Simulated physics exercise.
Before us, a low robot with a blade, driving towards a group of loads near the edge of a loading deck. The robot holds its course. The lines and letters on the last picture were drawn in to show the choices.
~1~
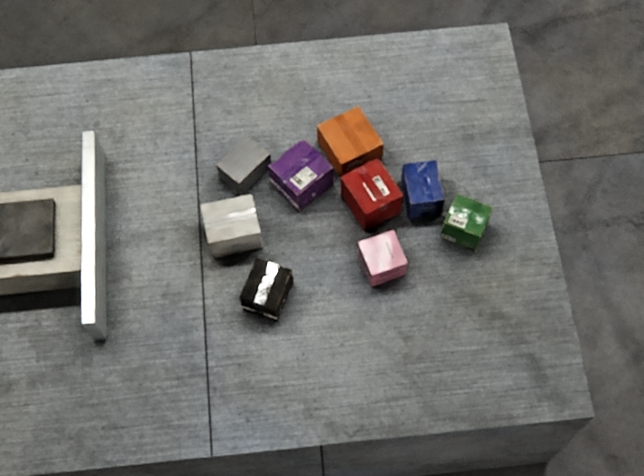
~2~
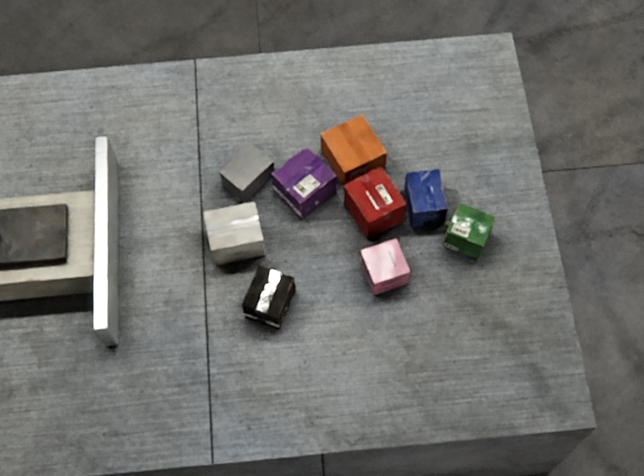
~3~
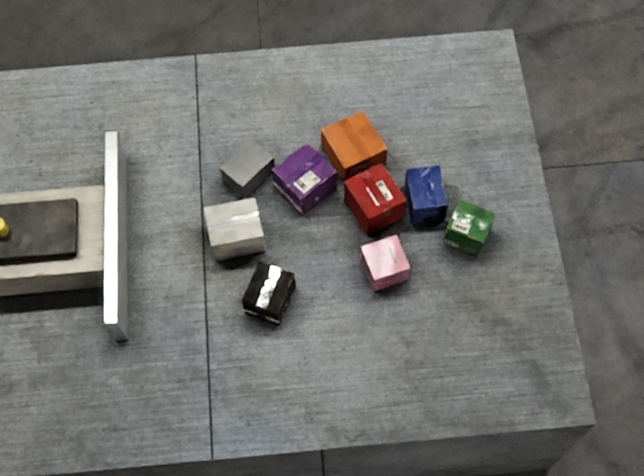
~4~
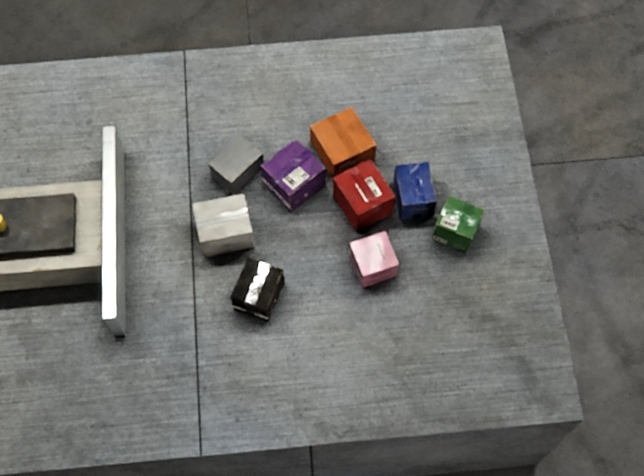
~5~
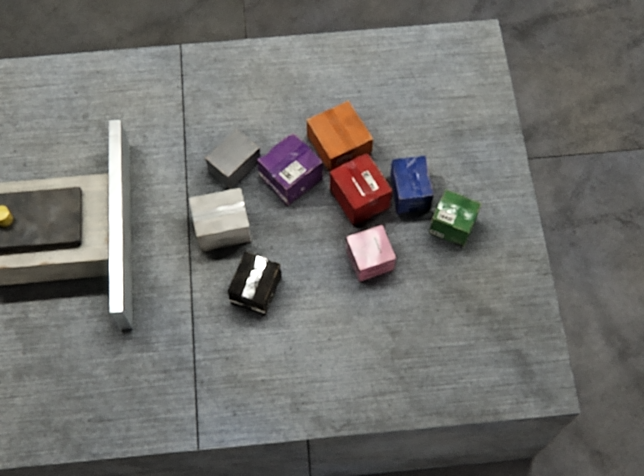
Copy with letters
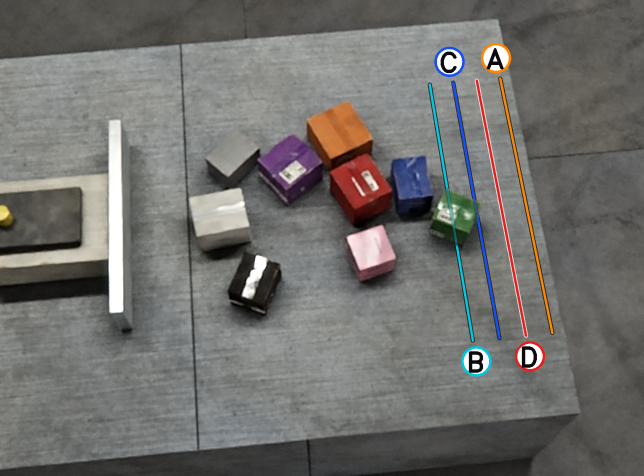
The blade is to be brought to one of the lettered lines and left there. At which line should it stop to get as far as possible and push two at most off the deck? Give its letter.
Line B.
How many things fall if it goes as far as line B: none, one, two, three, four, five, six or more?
In all, two.
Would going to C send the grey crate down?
By then, no.
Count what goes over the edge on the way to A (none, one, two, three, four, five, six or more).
Six or more.
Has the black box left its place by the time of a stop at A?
Yes.
On the marked copy, A at (525, 198); B at (450, 205); C at (475, 203); D at (500, 200).
With B. Early on, robot (167, 207); grey crate (269, 152); black box (270, 279).
Further on, robot (288, 197); blue box (471, 184); green parcel (478, 226).
At the end, robot (381, 189); blue box over the edge; green parcel over the edge; two fallen.
As for the rest, A drops eight; C drops three; D drops four.
